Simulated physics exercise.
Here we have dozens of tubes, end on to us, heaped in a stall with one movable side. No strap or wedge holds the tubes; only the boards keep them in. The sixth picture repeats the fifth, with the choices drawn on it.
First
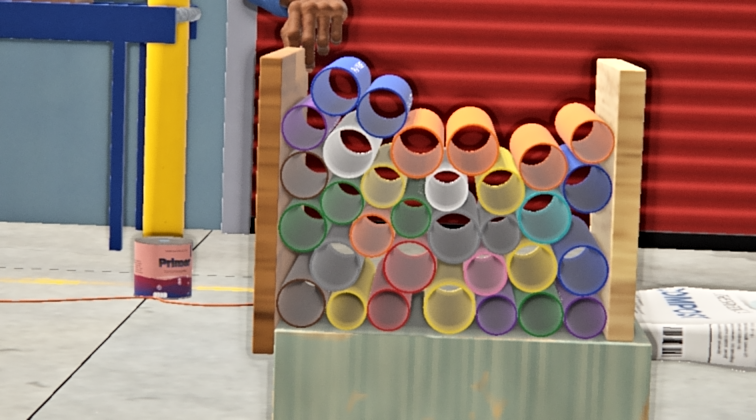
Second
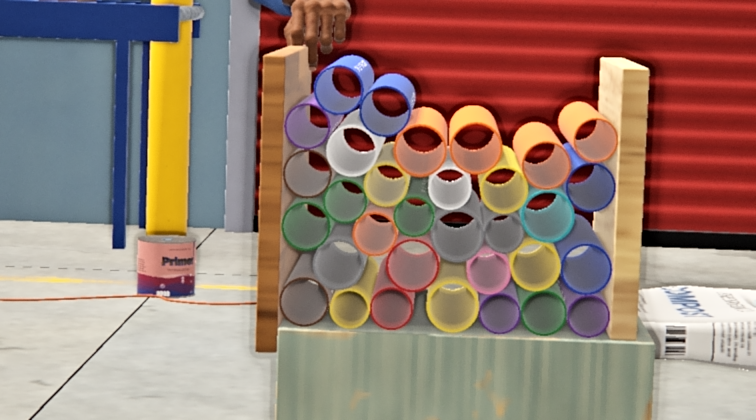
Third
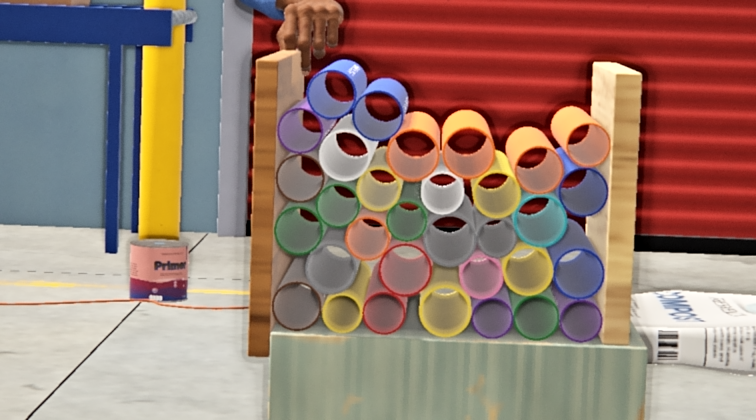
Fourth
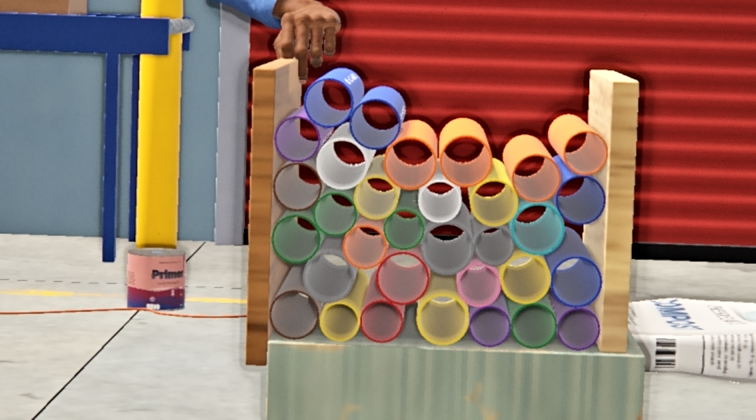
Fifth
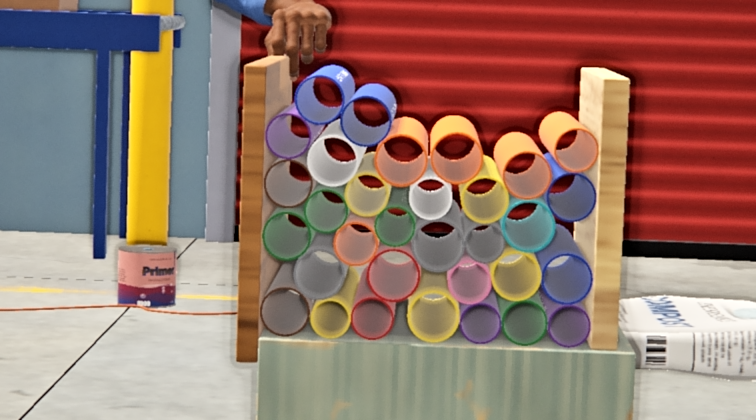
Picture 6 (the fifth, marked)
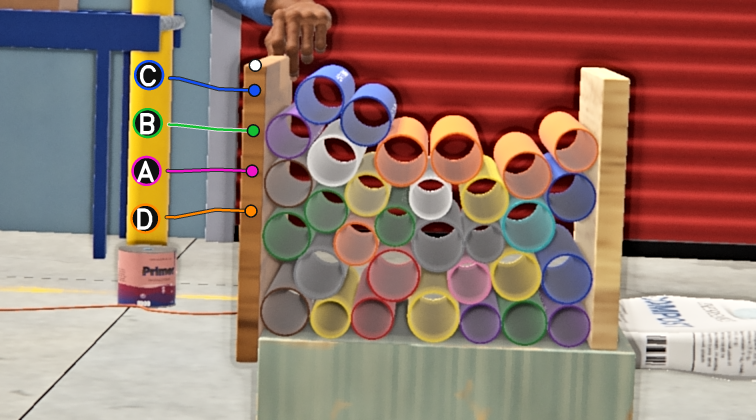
In a workshop, colourful tubes lying stacked between two wooden boards, a hand hovering at upper left, the view shifting slightly.
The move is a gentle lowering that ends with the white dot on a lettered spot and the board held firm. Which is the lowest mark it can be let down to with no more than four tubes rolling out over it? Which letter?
No lower than D.
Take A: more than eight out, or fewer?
At A, fewer than eight.
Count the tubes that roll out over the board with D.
With D, two.
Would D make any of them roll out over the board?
Yes.
On the marked copy, A at (252, 171); B at (253, 131); C at (254, 90); D at (251, 211); the white dot at (255, 65).
Following D. Soon after the start, top of the board (265, 135).
Later, top of the board (263, 210).
In the end, top of the board (263, 210), two out over the board.
As for the rest, A two out over the board; B none out over the board; C none out over the board.
